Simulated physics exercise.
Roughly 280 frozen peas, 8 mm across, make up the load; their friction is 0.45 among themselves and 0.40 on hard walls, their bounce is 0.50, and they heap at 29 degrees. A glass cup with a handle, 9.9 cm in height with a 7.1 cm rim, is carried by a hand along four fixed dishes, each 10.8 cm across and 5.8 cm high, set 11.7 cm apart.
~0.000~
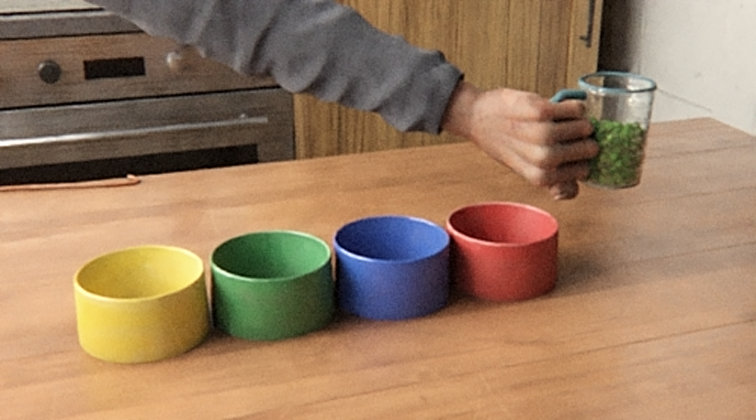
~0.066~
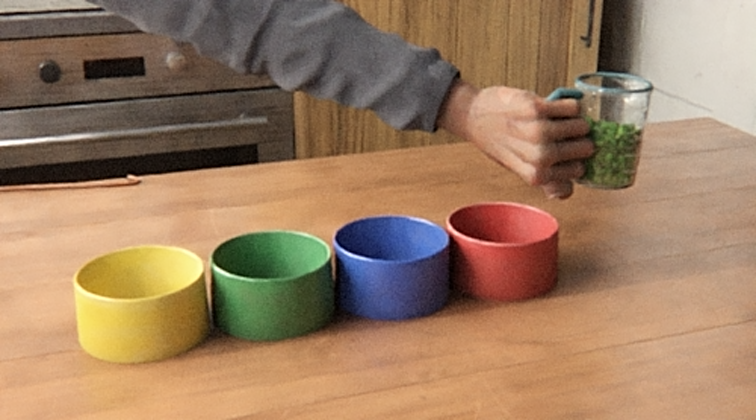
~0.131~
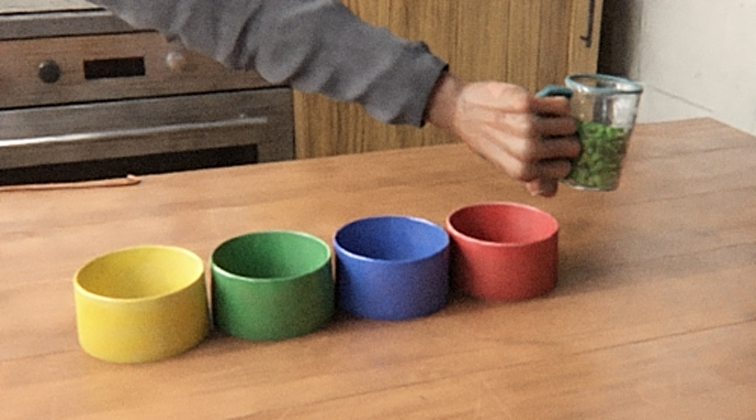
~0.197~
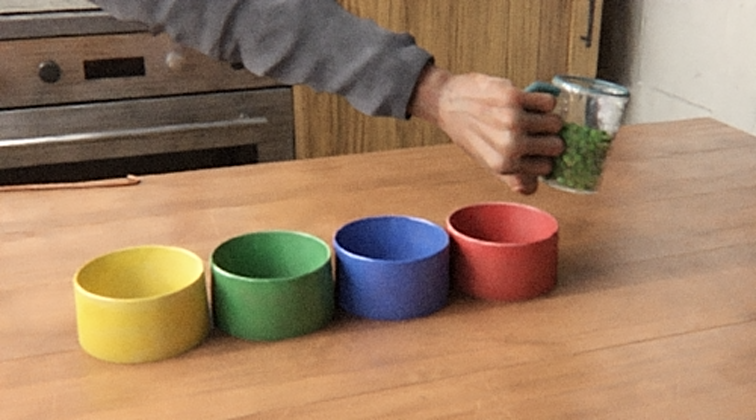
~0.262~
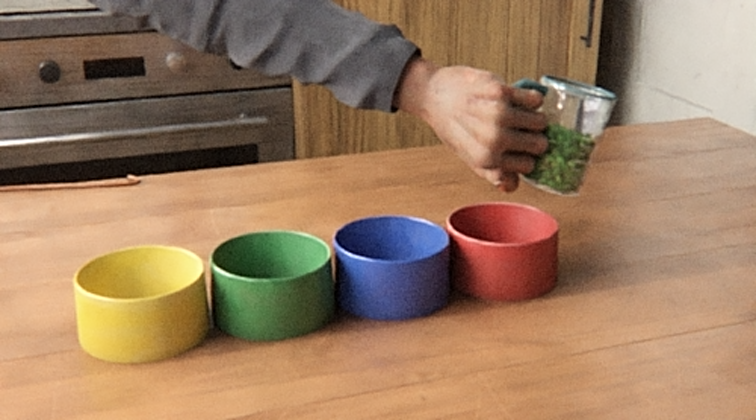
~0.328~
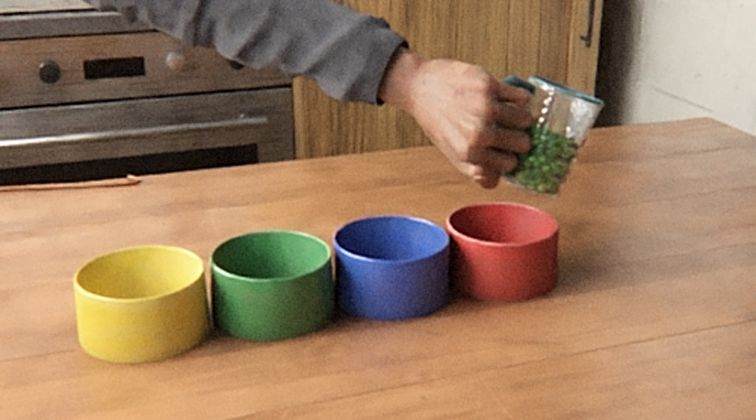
In a kitchen, a wooden table is seen from slightly above its near edge, with an oven and wooden cabinet behind it. Four round dishes stand in a row, yellow, green, blue and red from left to right, while a hand in a grey sleeve holds a clear cup of green peas at the right. The arm moves the cup leftward, gradually tilting it, as the camera stays still.
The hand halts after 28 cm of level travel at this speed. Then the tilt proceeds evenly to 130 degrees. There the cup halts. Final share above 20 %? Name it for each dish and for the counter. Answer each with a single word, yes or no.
Red dish no, blue dish yes, green dish no, yellow dish no, counter no.
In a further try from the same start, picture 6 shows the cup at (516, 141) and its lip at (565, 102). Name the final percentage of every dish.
Final shares - red 0 %, blue 100 %, green 0 %, yellow 0 %.
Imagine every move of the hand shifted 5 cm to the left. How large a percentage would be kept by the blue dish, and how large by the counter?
In that case, blue: 90; counter: 10.
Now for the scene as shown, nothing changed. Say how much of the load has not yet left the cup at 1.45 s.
Roughly 90 %.
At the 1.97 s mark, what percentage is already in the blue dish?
Close to 100 per cent at that point.
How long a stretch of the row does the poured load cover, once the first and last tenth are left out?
Roughly 6 centimetres.
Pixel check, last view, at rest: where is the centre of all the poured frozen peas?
Somewhere around (400, 275) in the final frame.
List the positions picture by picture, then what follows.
The first frame shows cup at (612, 131), tilt 0 degrees, lip at (648, 80), moved 0.0 cm; middle of the pieces at (612, 150); red dish at (502, 223); blue dish at (391, 238); green dish at (271, 254); yellow dish at (140, 272).
The second frame shows cup at (608, 131), tilt 1 degrees, lip at (645, 81), moved 0.5 cm; middle of the pieces at (607, 150).
The third frame shows cup at (595, 133), tilt 5 degrees, lip at (635, 84), moved 1.9 cm; middle of the pieces at (594, 152).
The fourth frame shows cup at (579, 135), tilt 10 degrees, lip at (622, 89), moved 3.7 cm; middle of the pieces at (576, 154).
The fifth frame shows cup at (564, 136), tilt 15 degrees, lip at (609, 94), moved 5.5 cm; middle of the pieces at (559, 155).
The sixth frame shows cup at (547, 138), tilt 21 degrees, lip at (596, 100), moved 7.3 cm; middle of the pieces at (541, 157); red dish at (502, 223); blue dish at (391, 238); green dish at (271, 254); yellow dish at (140, 272). The cup turns about 75 degrees a second and travels 27 cm a second.
After 1.00 s, tilt 72 degrees; cup holds 100 %.
Then, at 1.45 s, tilt 106 degrees; cup holds 90 %, blue 10 %.
After 1.97 s, tilt 130 degrees; cup holds 0 %, blue 100 %.
In the end, at 2.4 s, red 0 %, blue 100 %, green 0 %, yellow 0 %, counter 0 %.
